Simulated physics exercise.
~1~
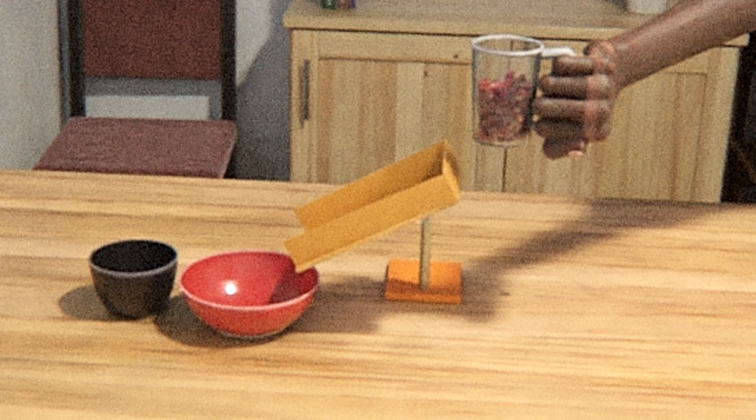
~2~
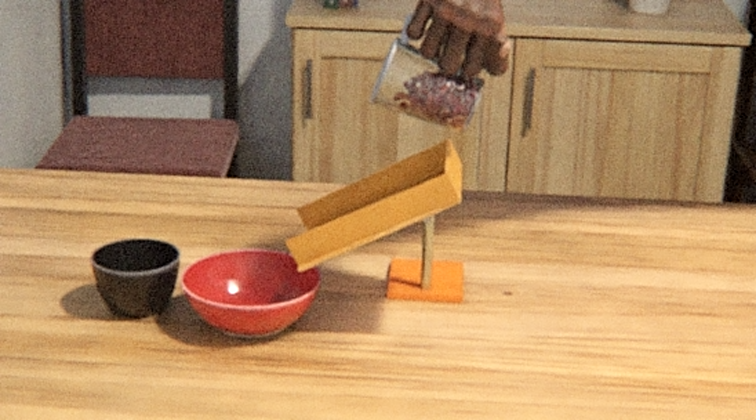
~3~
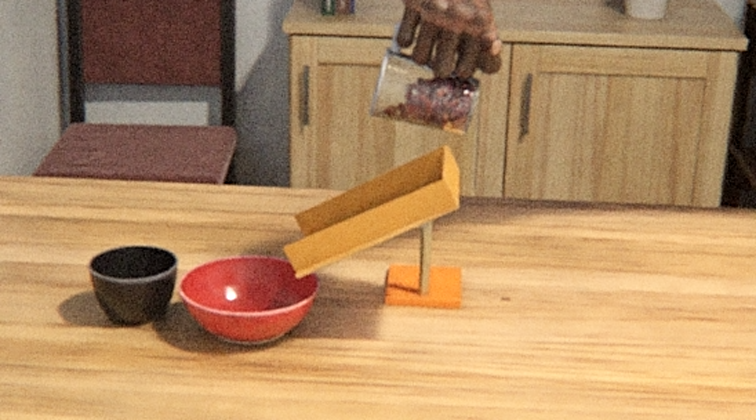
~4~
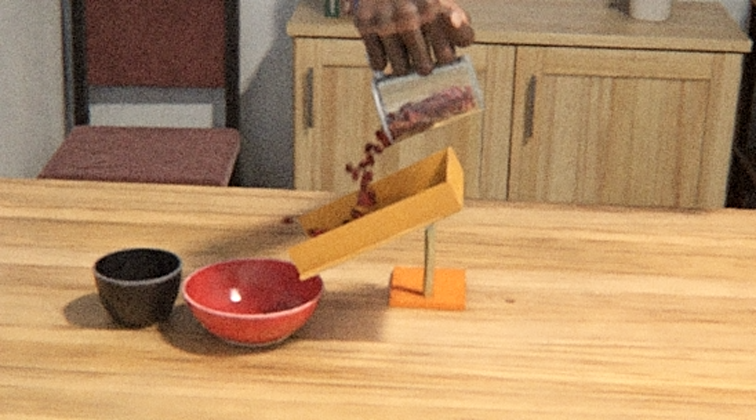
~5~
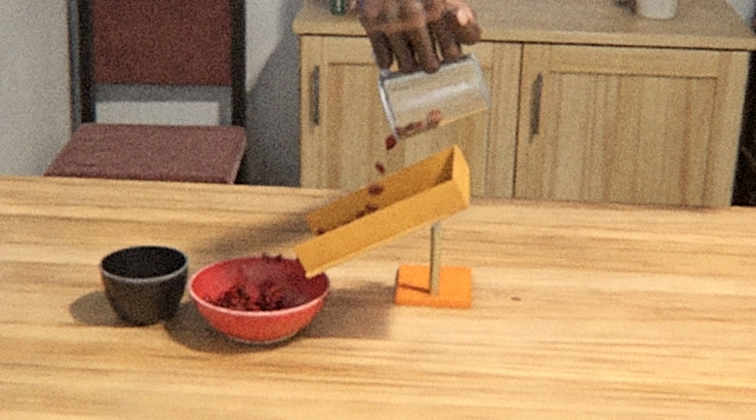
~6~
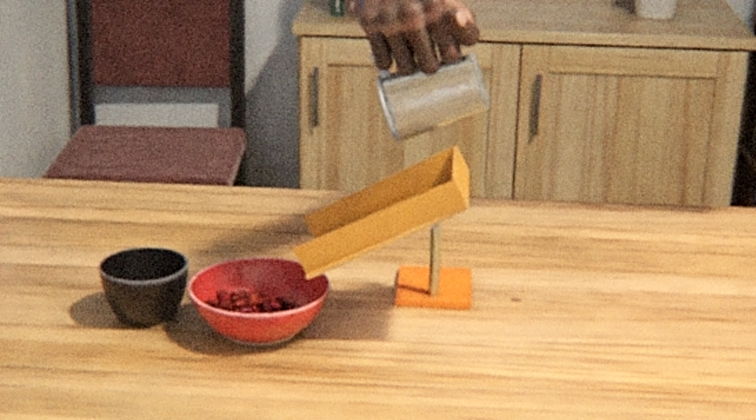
A hand tips a clear cup, pouring red beans down a slope into a red bowl.
